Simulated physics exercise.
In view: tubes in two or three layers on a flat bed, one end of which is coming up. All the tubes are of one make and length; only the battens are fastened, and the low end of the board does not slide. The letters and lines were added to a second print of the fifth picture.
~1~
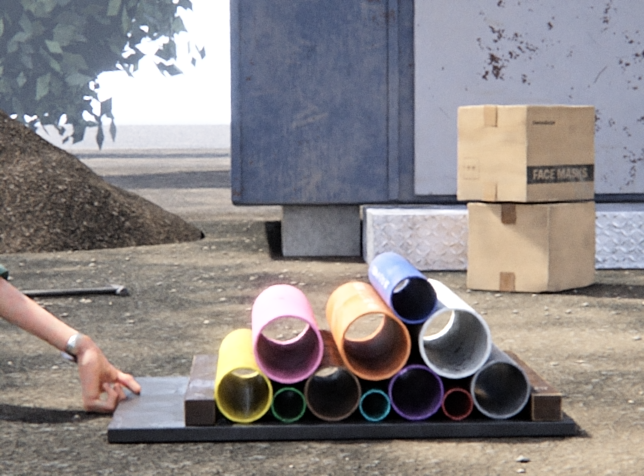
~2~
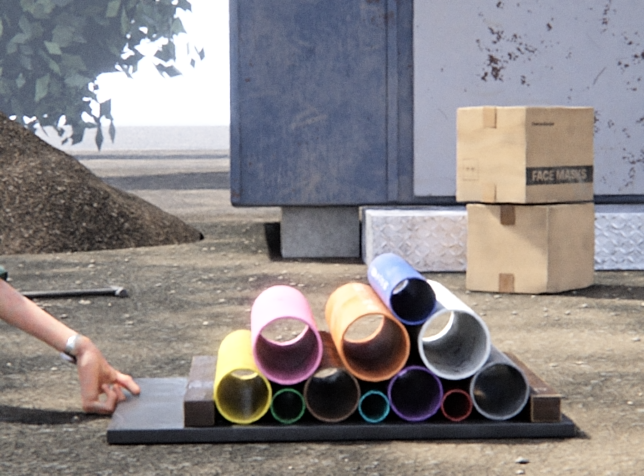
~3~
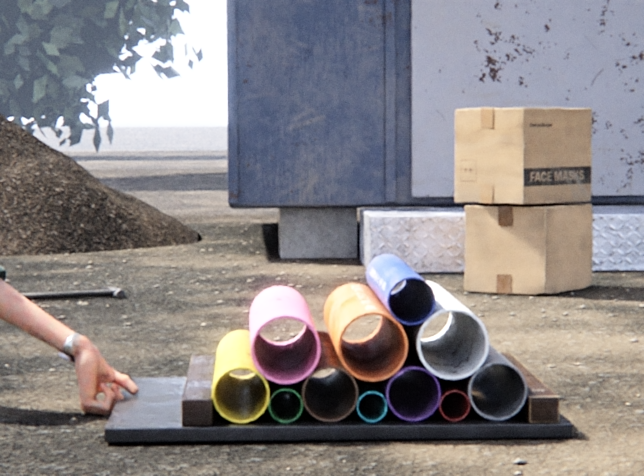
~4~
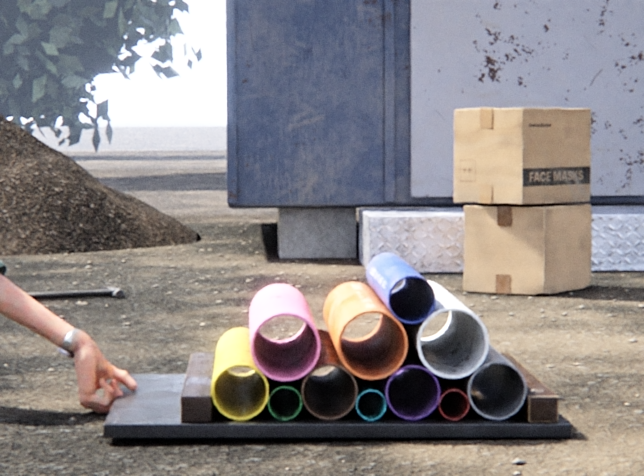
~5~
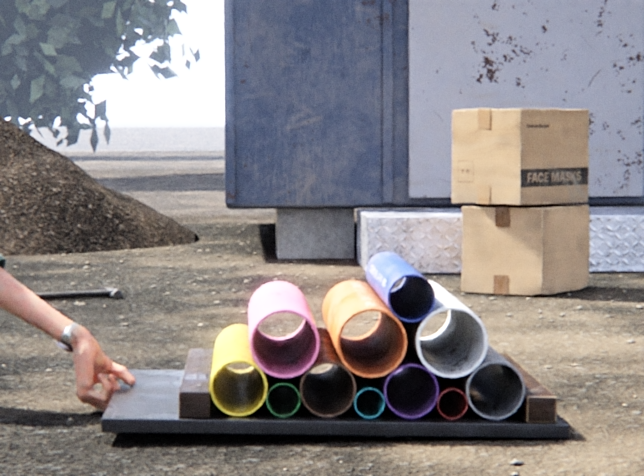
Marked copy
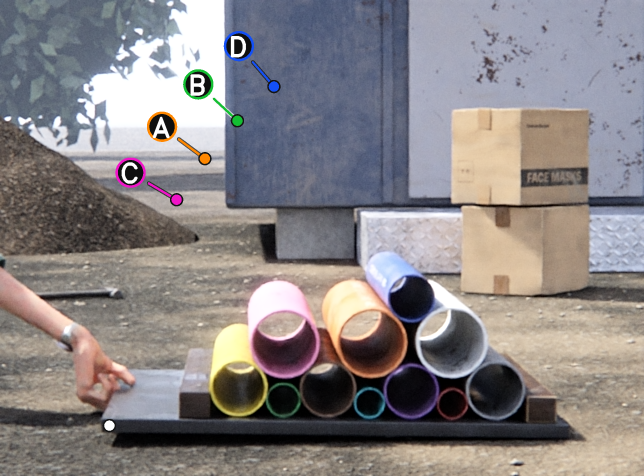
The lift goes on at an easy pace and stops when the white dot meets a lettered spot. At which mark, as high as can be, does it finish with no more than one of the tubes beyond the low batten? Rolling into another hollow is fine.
A is the limit.
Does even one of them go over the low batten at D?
At D: Yes.
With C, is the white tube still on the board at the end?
The white tube: Yes.
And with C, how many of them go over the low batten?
With C, none.
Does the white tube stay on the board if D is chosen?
The white tube: No.
On the marked copy, A at (205, 159); B at (237, 121); C at (176, 200); D at (274, 86); the white dot at (110, 425).
With A. Early on, board at 20°.
Further on, board at 37°.
At the end, board at 37°, none over the low batten.
As for the rest, B four over the low batten (white, orange, blue, pink); C none over the low batten; D six over the low batten.
